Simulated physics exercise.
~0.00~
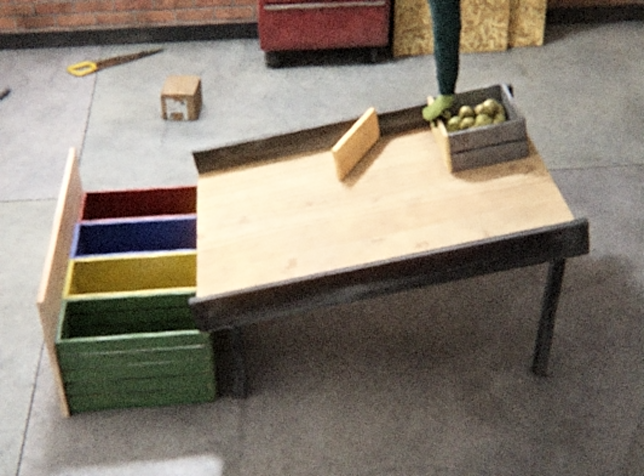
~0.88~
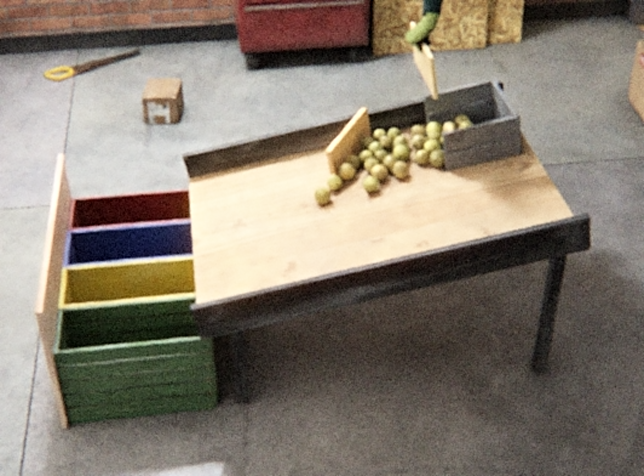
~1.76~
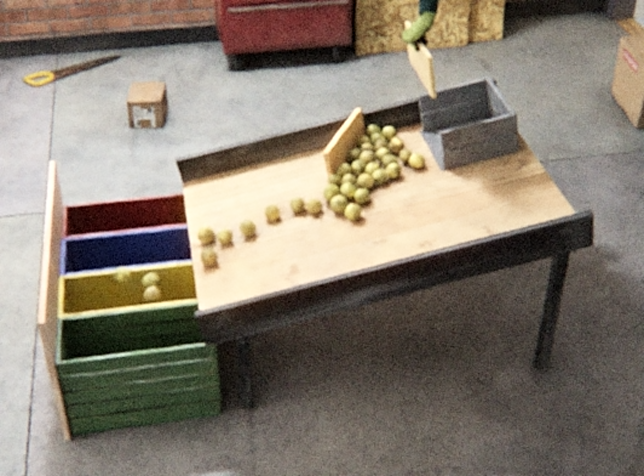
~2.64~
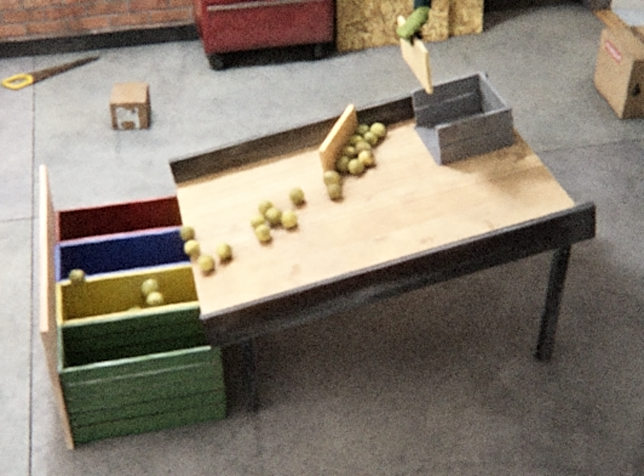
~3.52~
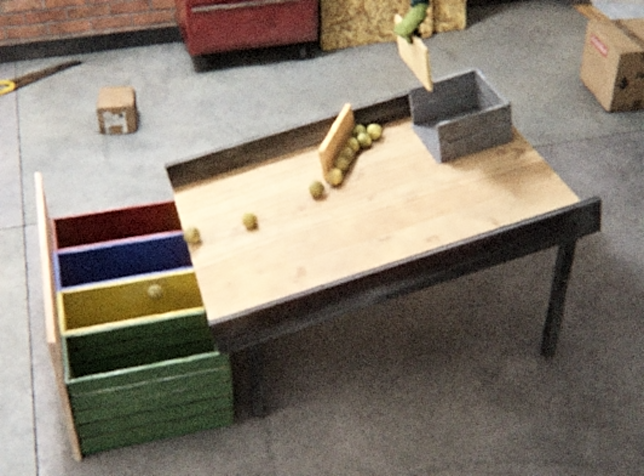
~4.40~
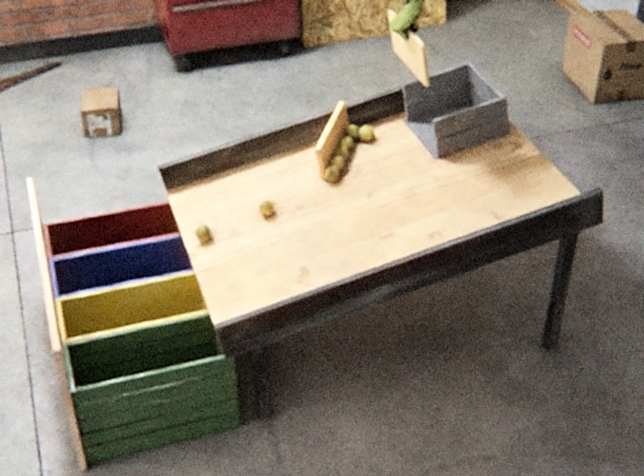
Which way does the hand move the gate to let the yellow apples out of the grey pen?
The hand moves the gate up, holding it above the pen while the apples spill out onto the table.
